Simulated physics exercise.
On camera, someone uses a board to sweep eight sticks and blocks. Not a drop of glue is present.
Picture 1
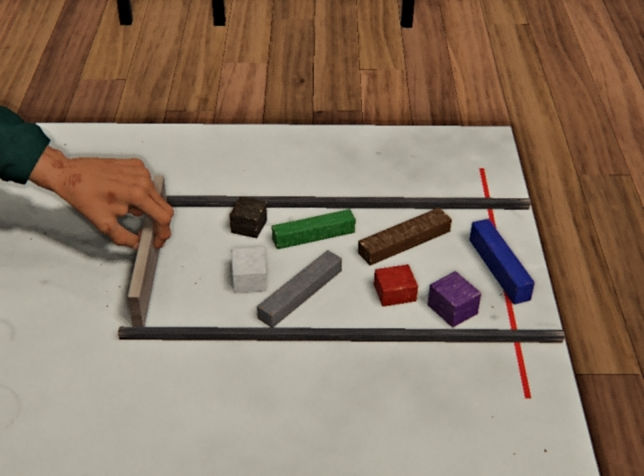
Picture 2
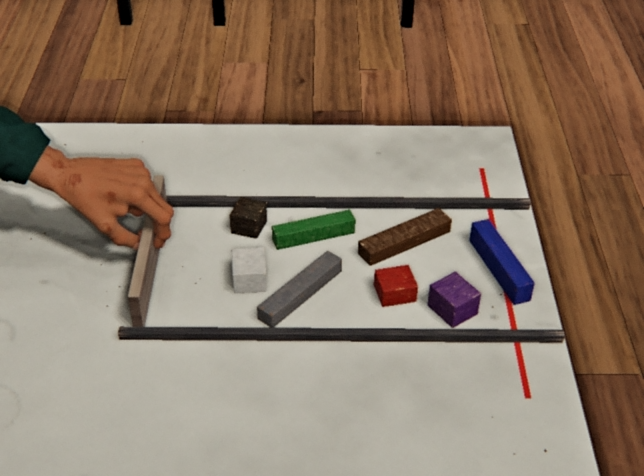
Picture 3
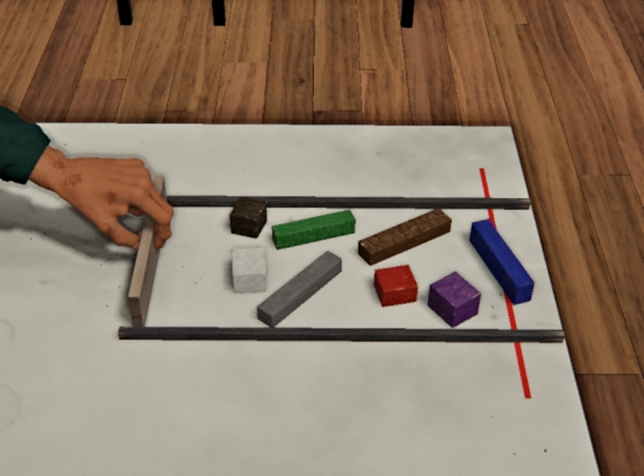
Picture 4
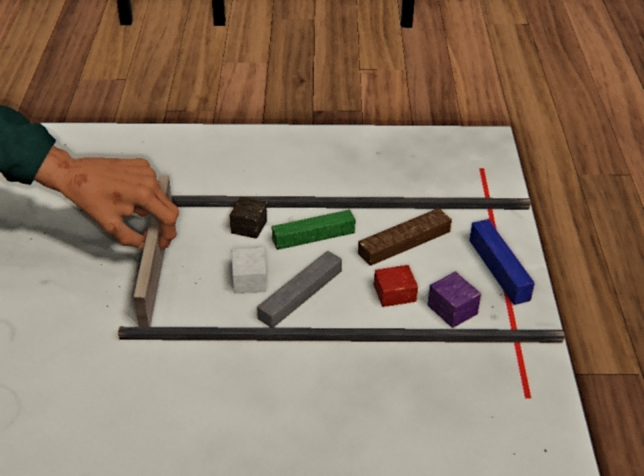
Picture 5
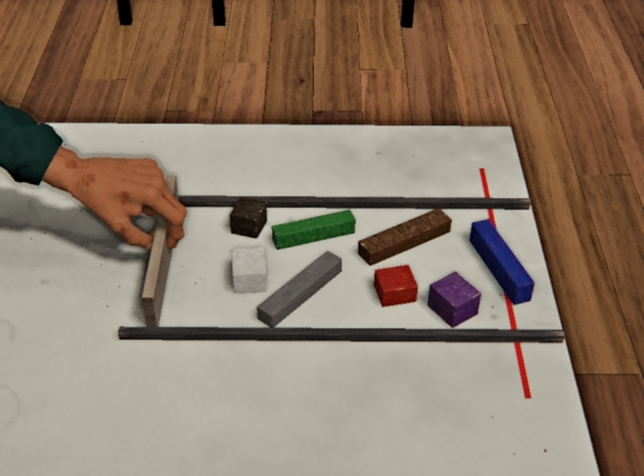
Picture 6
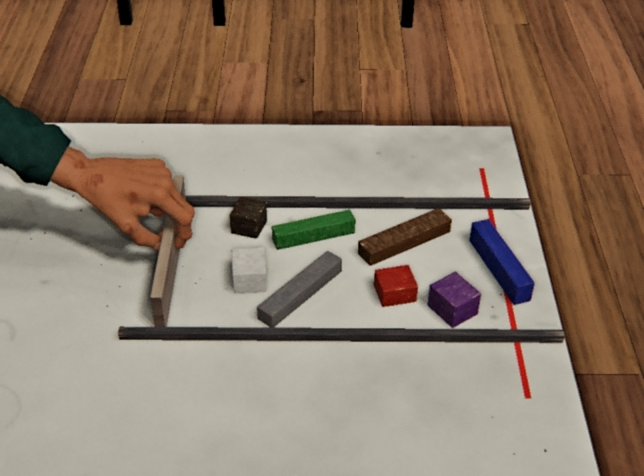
On a white tabletop, a hand sliding an upright board slightly right between two dark rails, the coloured blocks ahead staying still.
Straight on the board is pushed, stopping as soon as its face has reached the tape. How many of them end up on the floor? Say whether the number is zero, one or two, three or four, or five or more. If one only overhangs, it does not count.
The number is three or four.
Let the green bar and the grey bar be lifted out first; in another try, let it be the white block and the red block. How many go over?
Going first to second: 2 and 2.
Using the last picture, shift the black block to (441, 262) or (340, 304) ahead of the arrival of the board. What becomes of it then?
From the two starts it leaves the top; it leaves the top.
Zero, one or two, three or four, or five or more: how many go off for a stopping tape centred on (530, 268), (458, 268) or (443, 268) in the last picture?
The three counts come out as 5 or more, one or two and none.
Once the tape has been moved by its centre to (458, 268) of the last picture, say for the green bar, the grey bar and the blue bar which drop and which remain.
The outcome is that the green bar does not come off, the grey bar does not come off and the blue bar goes down.
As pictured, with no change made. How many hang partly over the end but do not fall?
It comes to 2.
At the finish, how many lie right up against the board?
Count: 4.
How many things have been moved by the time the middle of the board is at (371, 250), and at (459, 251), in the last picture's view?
So 7, and at the other place 8.
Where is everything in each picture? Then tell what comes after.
The first picture shows blue bar (501, 260); purple block (454, 299); brown bar (405, 236); board (150, 248); tape (502, 268).
The second picture shows purple block (454, 299); white block (249, 270).
The third picture shows brown bar (405, 237); green bar (314, 230).
The fourth picture shows blue bar (501, 261); black block (249, 218).
The fifth picture shows purple block (454, 299); red block (396, 285).
The sixth picture shows blue bar (501, 261); purple block (454, 299); brown bar (405, 237); board (171, 249); tape (502, 268).
A little later, none off yet; blue bar at rest near (501, 261); purple block at rest near (454, 299); brown bar at rest near (409, 235).
When it is over, the number that fall off is three or four; down, red block, brown bar, purple block and blue bar.
